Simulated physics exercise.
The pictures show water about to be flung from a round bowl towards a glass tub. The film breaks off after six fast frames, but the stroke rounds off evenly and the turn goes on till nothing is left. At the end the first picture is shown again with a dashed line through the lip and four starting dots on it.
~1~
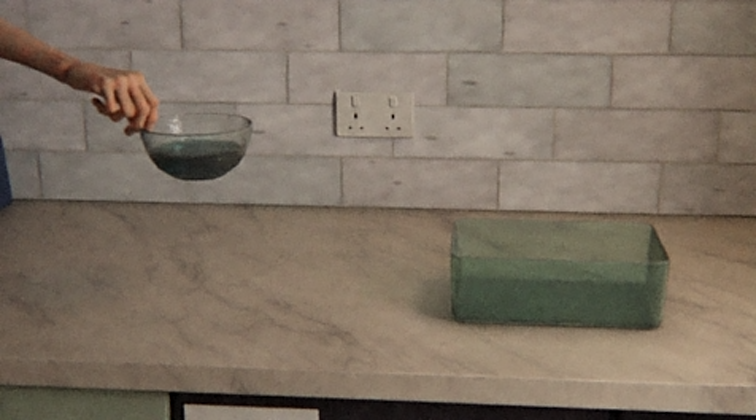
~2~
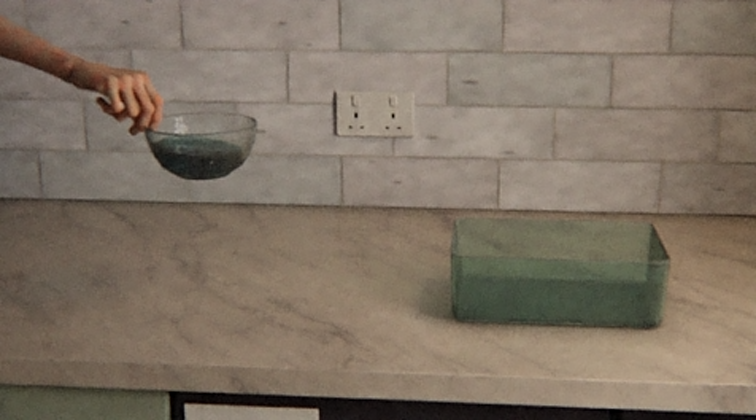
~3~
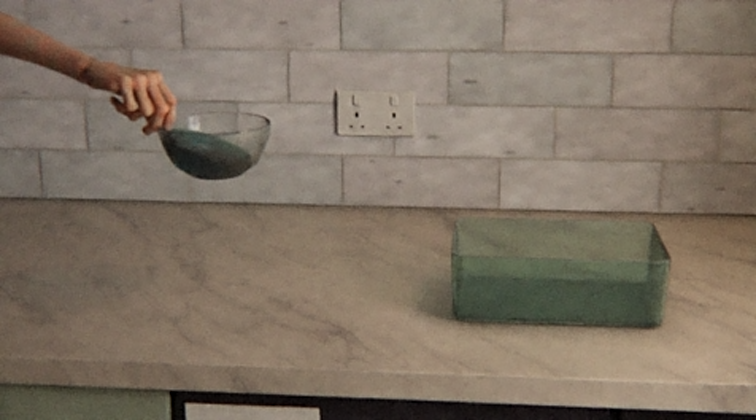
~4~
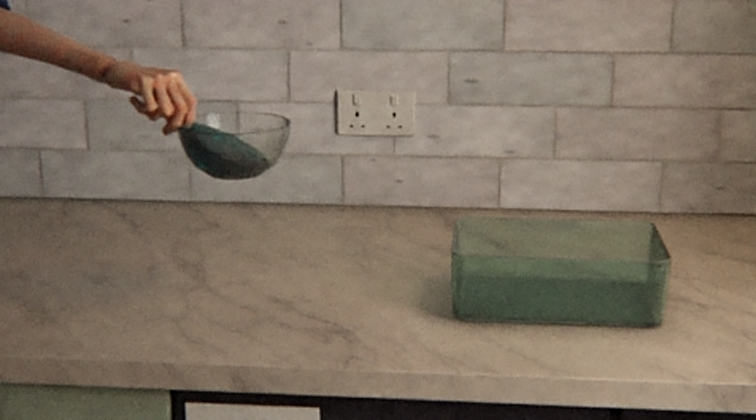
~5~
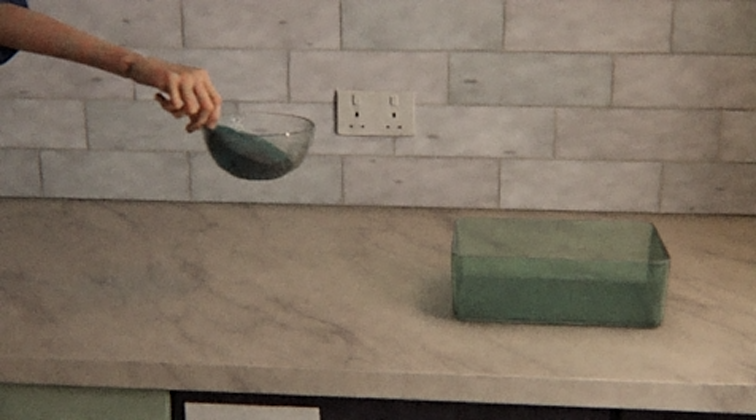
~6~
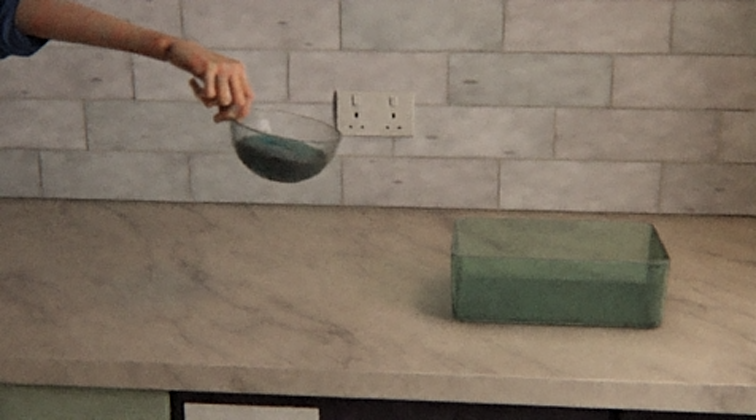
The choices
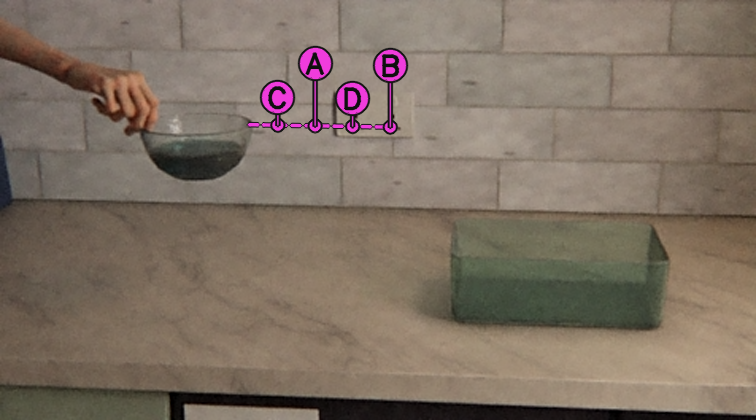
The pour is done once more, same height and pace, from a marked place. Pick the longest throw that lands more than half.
C is the one.
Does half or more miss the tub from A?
No.
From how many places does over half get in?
All four.
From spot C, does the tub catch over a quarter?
Yes, clearly.
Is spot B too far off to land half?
No, not at all.
In magenta, A at (315, 125); B at (390, 127); C at (277, 125); D at (352, 126).
With A, about 84 % lands in the tub, 8 % falls short and 9 % goes beside or beyond.
With B, about 94 % lands in the tub, 4 % falls short.
With C, about 64 % lands in the tub, 31 % falls short and 6 % goes beside or beyond.
With D, about 87 % lands in the tub, 2 % falls short and 11 % goes beside or beyond.
